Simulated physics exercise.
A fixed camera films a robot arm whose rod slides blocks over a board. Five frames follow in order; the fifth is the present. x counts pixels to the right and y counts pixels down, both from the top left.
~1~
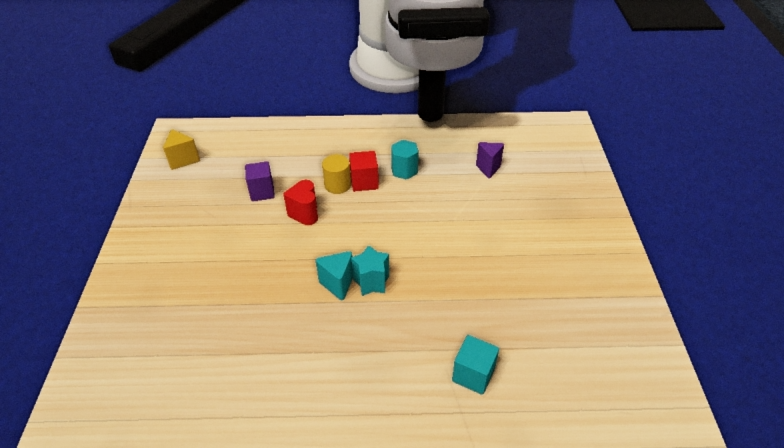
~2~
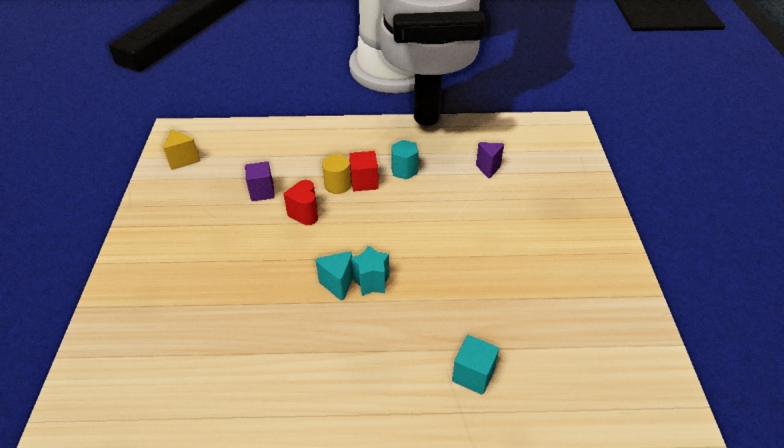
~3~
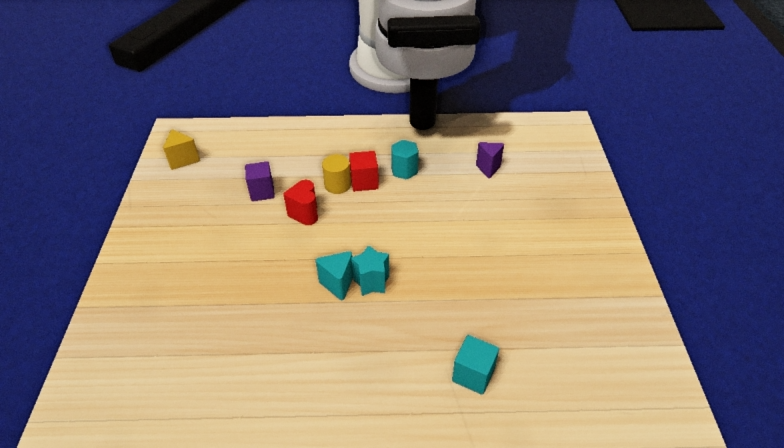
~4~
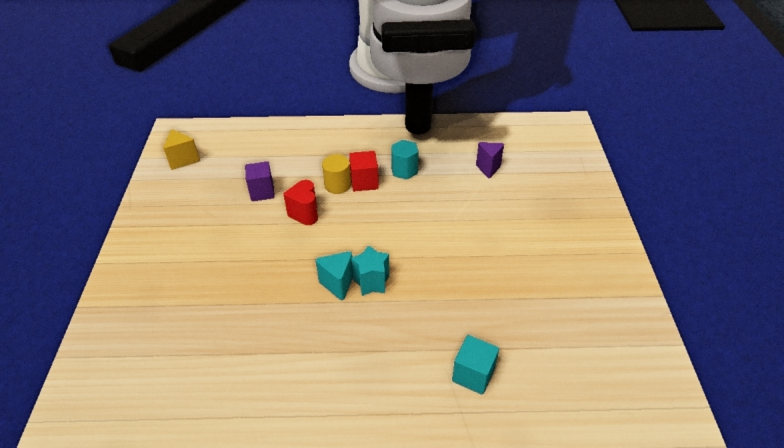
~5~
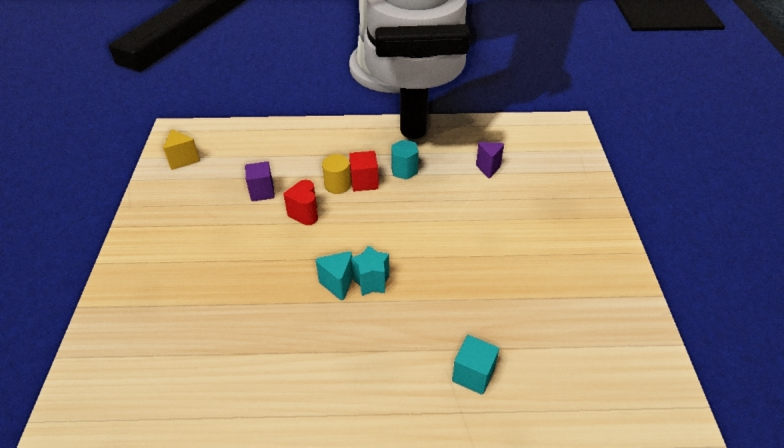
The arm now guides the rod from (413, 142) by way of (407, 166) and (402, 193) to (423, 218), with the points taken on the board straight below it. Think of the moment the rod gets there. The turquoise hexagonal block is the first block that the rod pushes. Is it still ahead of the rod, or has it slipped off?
The rod loses it on the way.
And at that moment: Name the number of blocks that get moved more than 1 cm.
Shifted over 1 cm: One.
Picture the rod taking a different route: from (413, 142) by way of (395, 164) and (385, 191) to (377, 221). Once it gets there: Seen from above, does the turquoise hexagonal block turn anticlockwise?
Yes - that is the case.
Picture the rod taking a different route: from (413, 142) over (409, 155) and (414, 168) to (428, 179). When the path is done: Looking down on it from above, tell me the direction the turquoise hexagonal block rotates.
The block spins clockwise.
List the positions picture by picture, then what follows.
In the first frame, rod tip at (430, 115); block tops, red square block at (363, 160); turquoise hexagonal block at (405, 148).
In the second frame, rod at (427, 119); blocks unchanged.
In the third frame, rod at (422, 123); blocks unchanged.
In the fourth frame, rod at (418, 128); blocks unchanged.
In the fifth frame, rod at (414, 132); red square block at (363, 160); turquoise hexagonal block at (405, 148).
On the path given first. One third of the way, rod at (407, 157); turquoise hexagonal block at (402, 161).
Two thirds of the way, rod at (402, 184); turquoise hexagonal block at (397, 190).
At the end, rod at (423, 208); red square block in place; turquoise hexagonal block at (400, 209), turned 45° clockwise.
